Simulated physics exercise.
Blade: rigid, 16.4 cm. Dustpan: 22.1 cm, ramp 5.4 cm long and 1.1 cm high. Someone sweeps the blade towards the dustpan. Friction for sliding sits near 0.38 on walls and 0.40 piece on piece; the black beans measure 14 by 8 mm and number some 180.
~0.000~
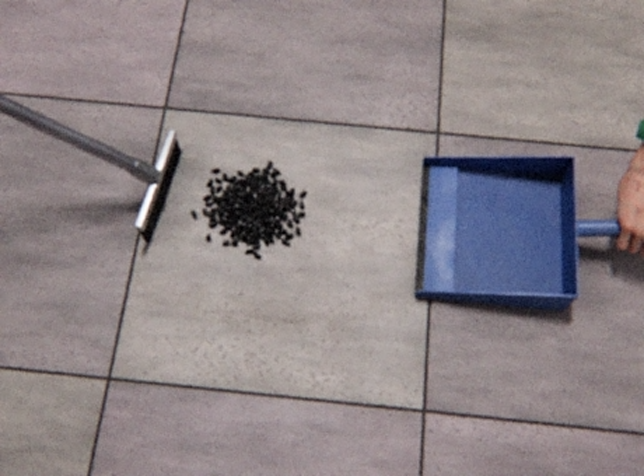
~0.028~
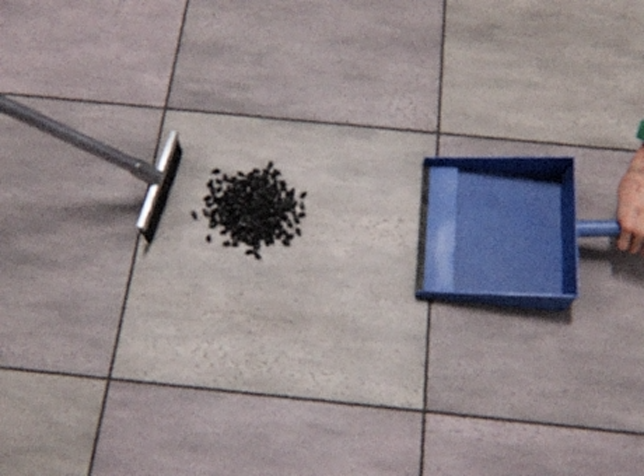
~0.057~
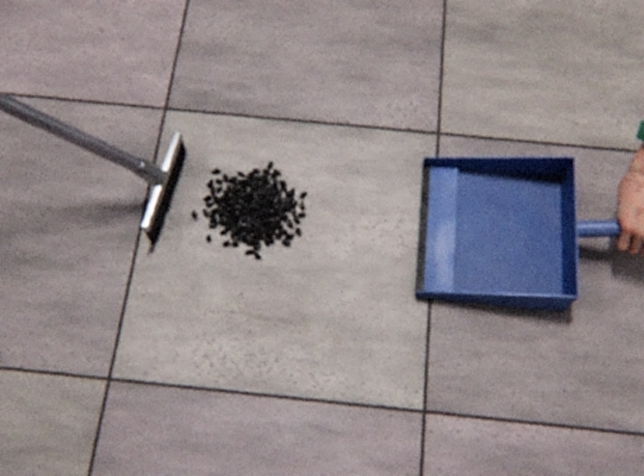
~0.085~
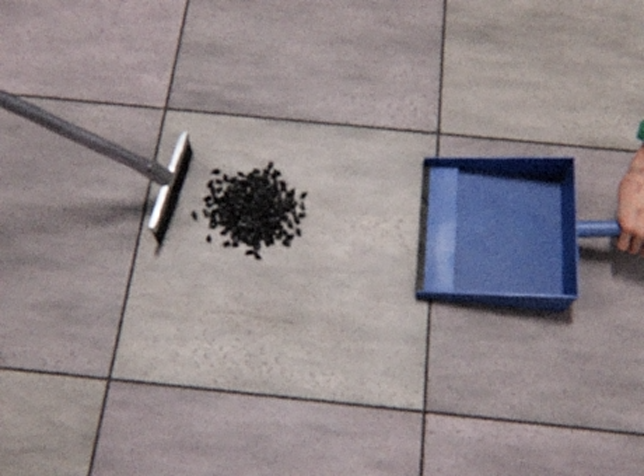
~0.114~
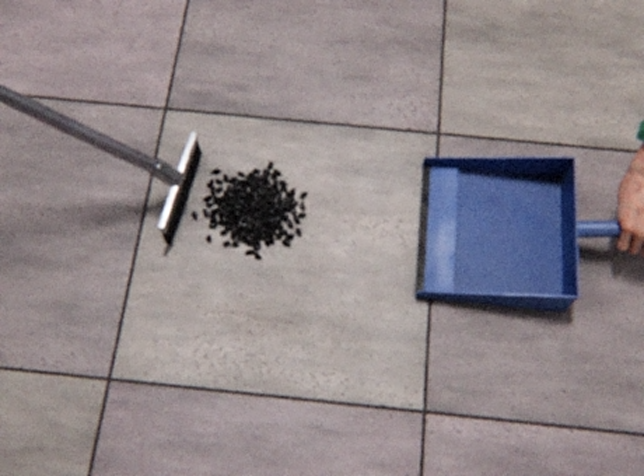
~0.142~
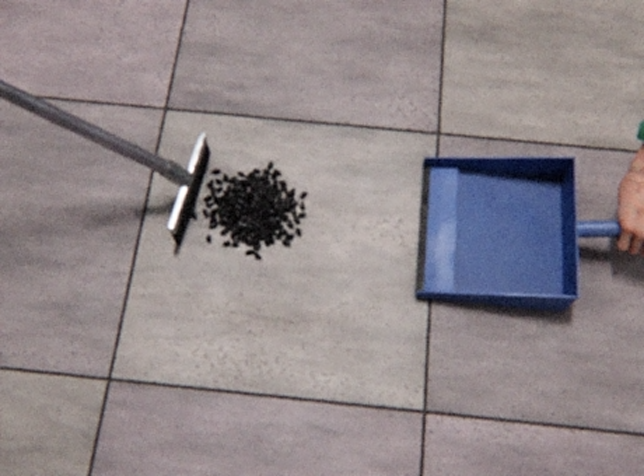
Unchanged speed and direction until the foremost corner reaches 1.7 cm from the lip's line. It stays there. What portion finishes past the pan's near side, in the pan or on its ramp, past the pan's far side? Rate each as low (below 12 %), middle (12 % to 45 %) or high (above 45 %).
Past the pan's near side - low, in the pan or on its ramp - middle, past the pan's far side - low.
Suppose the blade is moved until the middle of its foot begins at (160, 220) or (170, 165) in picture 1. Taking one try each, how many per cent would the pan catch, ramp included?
Close to 35 in a hundred, then close to 10 in a hundred.
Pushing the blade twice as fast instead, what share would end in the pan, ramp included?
Near 45 %.
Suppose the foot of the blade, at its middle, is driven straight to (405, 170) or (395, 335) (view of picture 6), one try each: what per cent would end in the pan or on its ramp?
Close to 10 and 5 percent, in that order.
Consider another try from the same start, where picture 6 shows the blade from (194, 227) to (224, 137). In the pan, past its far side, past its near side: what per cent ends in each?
Pan 35, far 10, near 5.
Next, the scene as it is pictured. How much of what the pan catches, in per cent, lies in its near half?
Around 20 in a hundred.
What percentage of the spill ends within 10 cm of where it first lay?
About 10 percent.
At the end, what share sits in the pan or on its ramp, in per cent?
Roughly 30 percent.
After 0.46 s, middle of the blade 20 cm from the lip; 0 % over the lip, far side 0 %, near side 0 %.
Then, at 0.67 s, middle of the blade 9 cm from the lip; 0 % over the lip, far side 5 %, near side 5 %.
After 0.99 s, middle of the blade 3 cm from the lip; 30 % over the lip, far side 5 %, near side 5 %.
At rest (2.1 s), near side 5 %, pan 30 %, far side 5 %, in front of the lip or behind the blade 55 %.
